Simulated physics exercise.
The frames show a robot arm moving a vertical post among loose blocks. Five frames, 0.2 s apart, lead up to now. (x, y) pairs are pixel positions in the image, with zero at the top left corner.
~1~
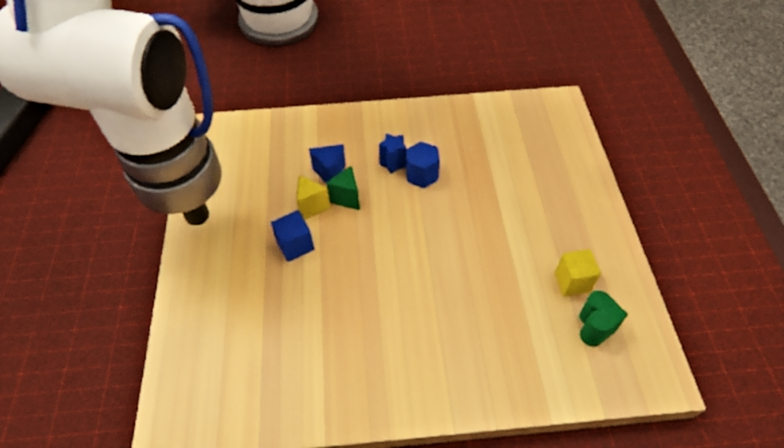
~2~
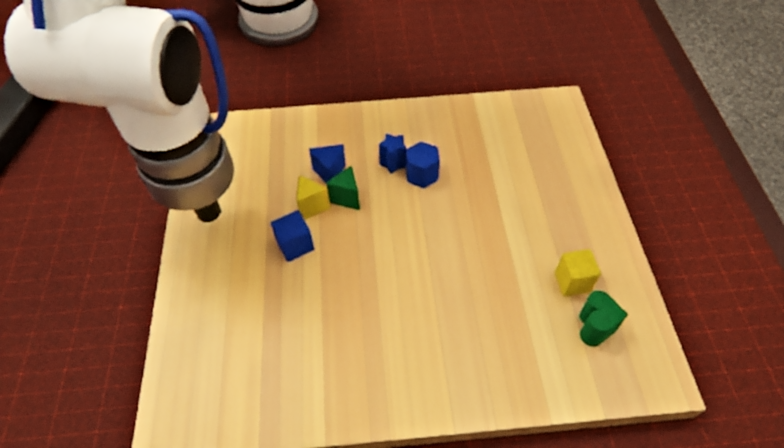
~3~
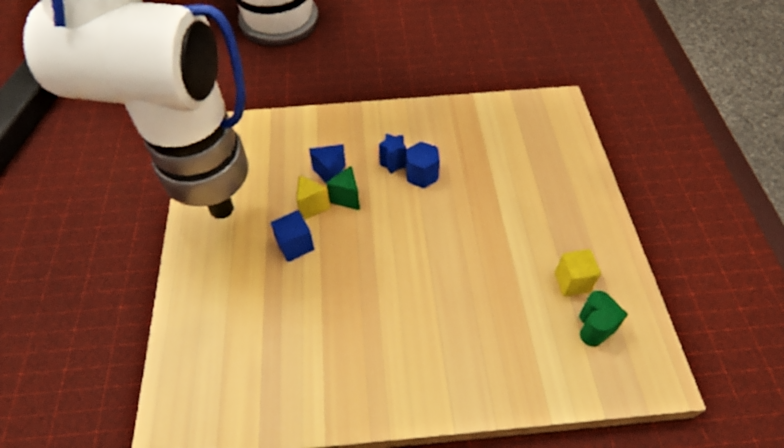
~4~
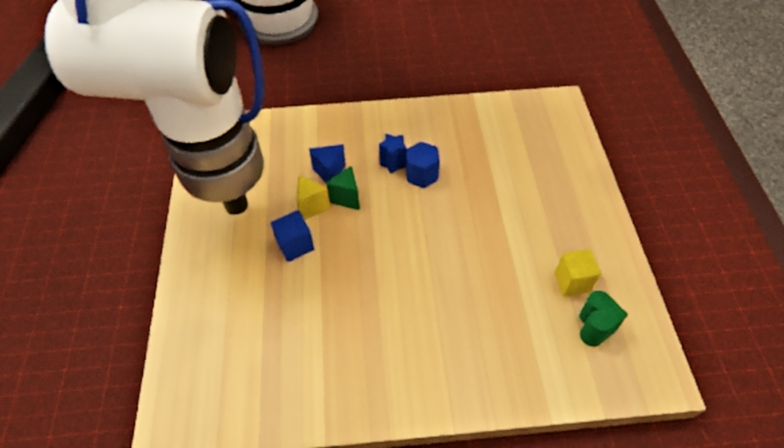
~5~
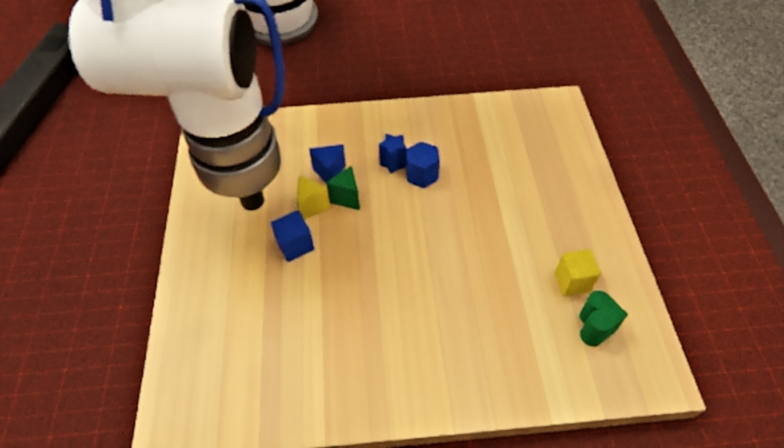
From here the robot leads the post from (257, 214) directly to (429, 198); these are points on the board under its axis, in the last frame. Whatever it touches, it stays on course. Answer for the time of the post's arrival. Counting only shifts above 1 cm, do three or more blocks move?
No, that is not what happens.
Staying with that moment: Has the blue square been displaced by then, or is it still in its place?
By the time the path is finished, it has hardly shifted at all.
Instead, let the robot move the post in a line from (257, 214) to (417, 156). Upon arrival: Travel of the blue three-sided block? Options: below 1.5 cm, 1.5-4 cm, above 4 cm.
The displacement of the blue three-sided block is 1.5-4 cm.
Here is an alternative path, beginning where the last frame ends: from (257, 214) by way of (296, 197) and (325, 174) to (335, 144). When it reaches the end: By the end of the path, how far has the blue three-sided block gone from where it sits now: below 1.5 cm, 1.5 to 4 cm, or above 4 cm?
It ends farther than 4 cm from its spot.
On the path given first. One third of the way, post at (314, 196); yellow three-sided block at (336, 186); green three-sided block at (351, 175), turned 15° clockwise.
Two thirds of the way, post at (372, 191); yellow three-sided block at (394, 177), turned 30° anticlockwise; green three-sided block at (373, 163), turned 20° anticlockwise.
At the end, post at (429, 185); blue square not moved; yellow three-sided block at (451, 171), turned 35° anticlockwise; blue three-sided block not moved; green three-sided block at (373, 163), turned 20° anticlockwise; blue six-sided block at (427, 152), turned 25° anticlockwise.
